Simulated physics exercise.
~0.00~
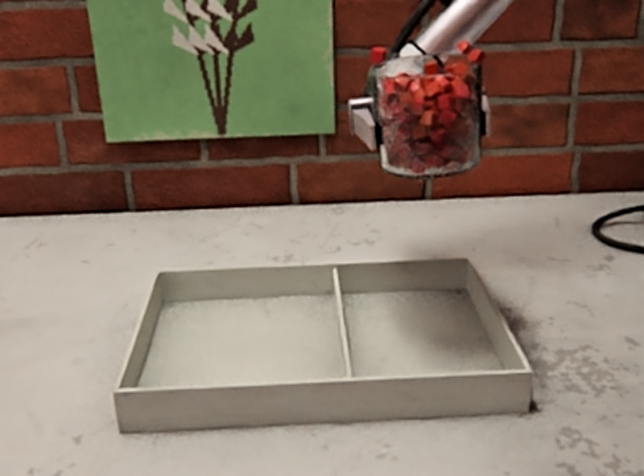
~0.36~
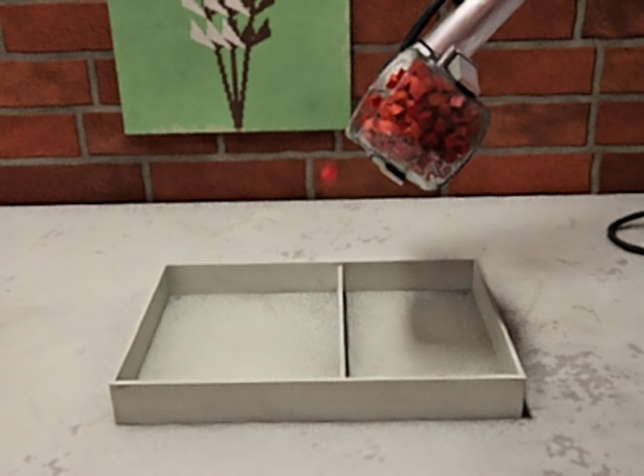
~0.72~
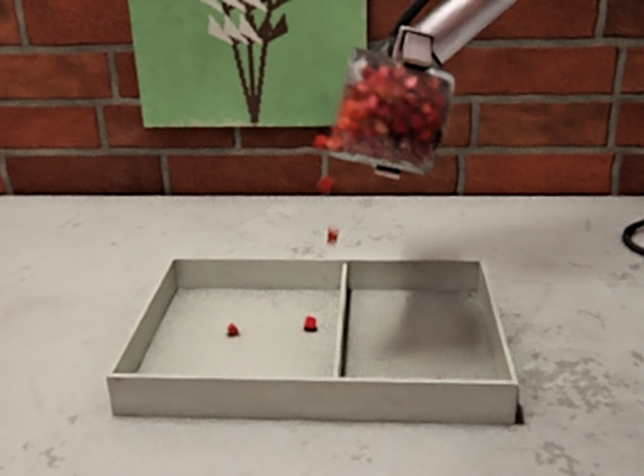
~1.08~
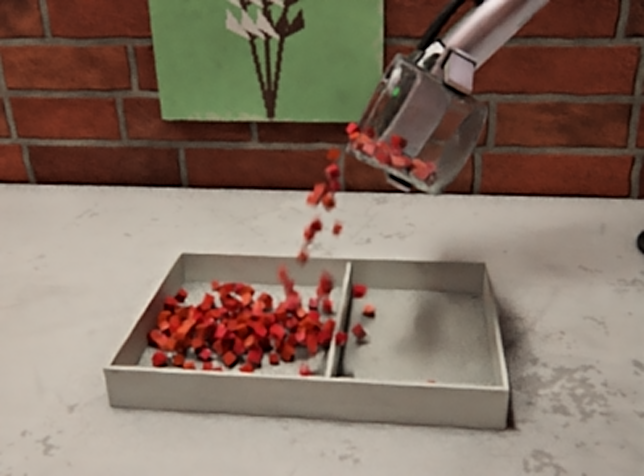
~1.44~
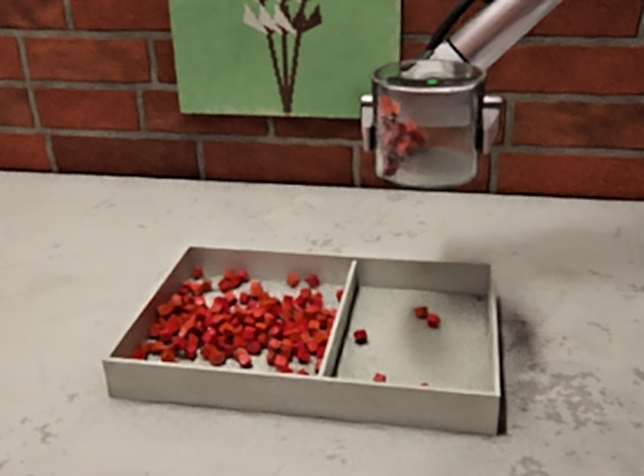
On a pale, stained tabletop before a red brick wall with a green plant picture, a robot gripper holds a clear tumbler full of red vegetable dice above a shallow tray split in two by a cross wall. The tumbler tips to the left, and a first piece drops. A few dice land in the left part, then a thick stream pours down and heaps there, while some stray over the divider. The gripper turns the tumbler nearly upright again. Most dice end up in the left part, a few lie in the right, and some remain inside the tumbler.
